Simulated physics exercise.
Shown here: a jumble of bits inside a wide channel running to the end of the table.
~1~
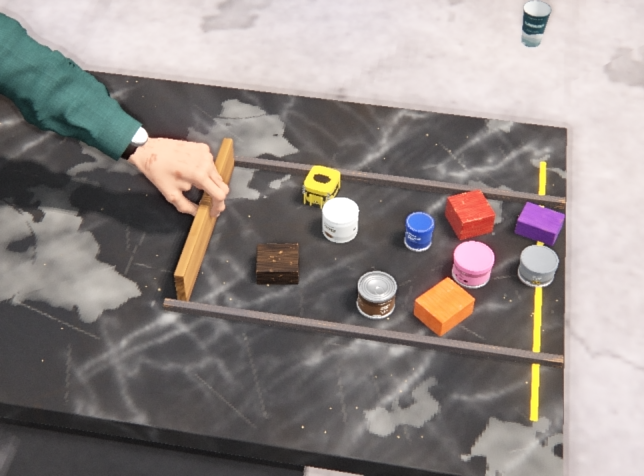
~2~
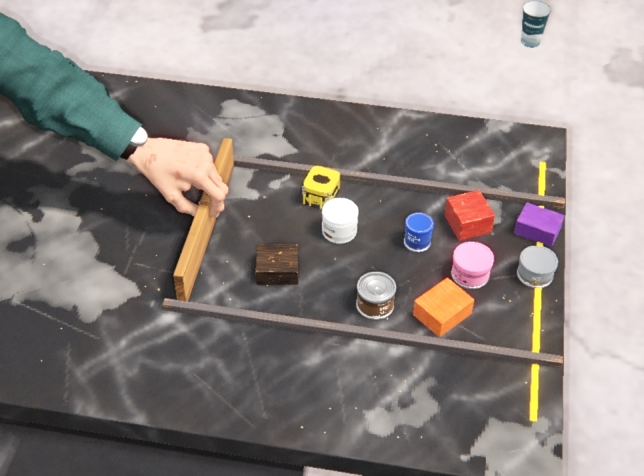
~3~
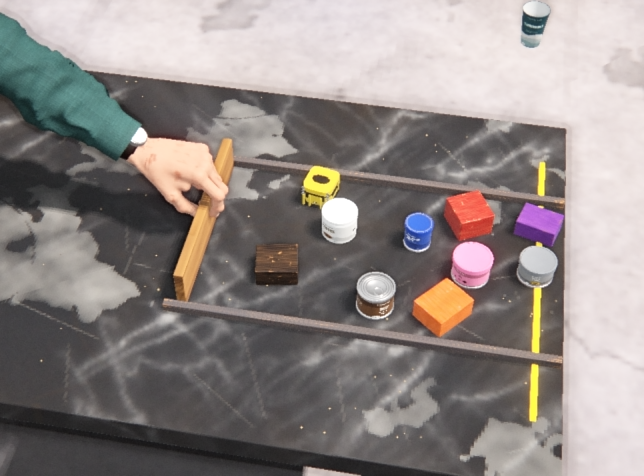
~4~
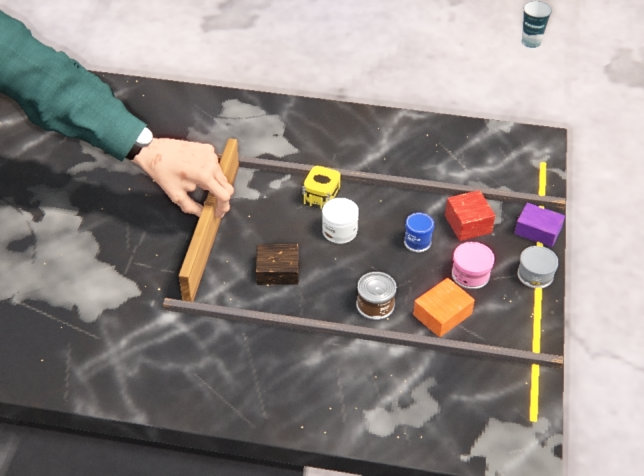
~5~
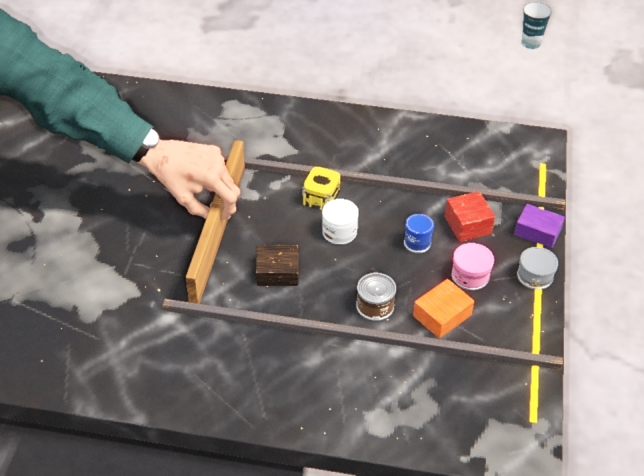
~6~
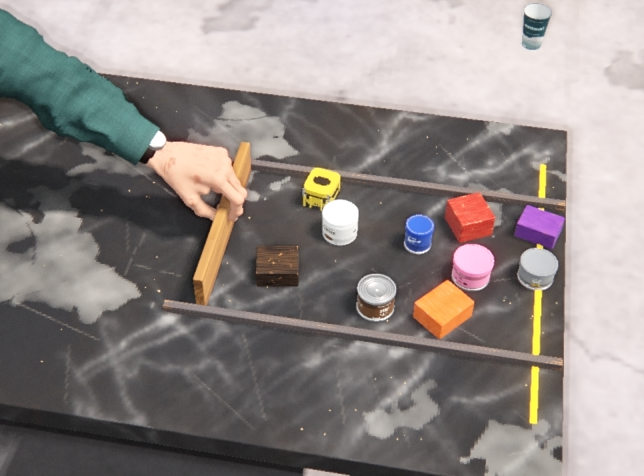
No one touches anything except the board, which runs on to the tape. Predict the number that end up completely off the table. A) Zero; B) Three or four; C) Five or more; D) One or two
C, five or more.
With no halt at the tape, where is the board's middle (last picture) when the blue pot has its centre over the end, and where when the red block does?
Approx. (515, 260) / approx. (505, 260) for the other.
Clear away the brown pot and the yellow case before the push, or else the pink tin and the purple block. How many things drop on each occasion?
The counts: 3 and 4.
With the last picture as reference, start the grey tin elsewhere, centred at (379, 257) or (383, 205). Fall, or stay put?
First: Safe; second: Gone.
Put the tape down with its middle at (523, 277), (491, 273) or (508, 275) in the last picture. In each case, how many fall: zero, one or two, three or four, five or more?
First more than four, then either one or two, and last one to two.
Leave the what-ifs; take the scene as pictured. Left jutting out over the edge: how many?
It comes to 5.
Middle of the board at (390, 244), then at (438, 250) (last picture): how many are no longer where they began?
6, then 9.
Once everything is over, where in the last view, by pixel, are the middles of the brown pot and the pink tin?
The brown pot comes to rest close to (558, 337), while the pink tin rests close to (560, 277).
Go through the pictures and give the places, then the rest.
The first frame shows purple block (540, 224); grey tin (538, 267); pink tin (472, 265); board (207, 217); tape (539, 277).
The second frame shows grey tin (537, 267); white tub (340, 221).
The third frame shows pink tin (472, 266); black block (277, 264).
The fourth frame shows purple block (539, 225); orange block (444, 307).
The fifth frame shows grey tin (537, 268); red block (470, 217).
The sixth frame shows purple block (539, 227); grey tin (537, 269); pink tin (472, 268); board (224, 221); tape (539, 279).
Soon after, none off yet; purple block at rest near (539, 227); grey tin at rest near (537, 269); pink tin at rest near (472, 268).
Then, one off so far; purple block falling near (584, 308); grey tin moved a little near (549, 271); pink tin moved about its own width near (511, 270).
At rest, the number that fall off is five or more; fallen, blue pot, orange block, red block, grey tin and purple block.
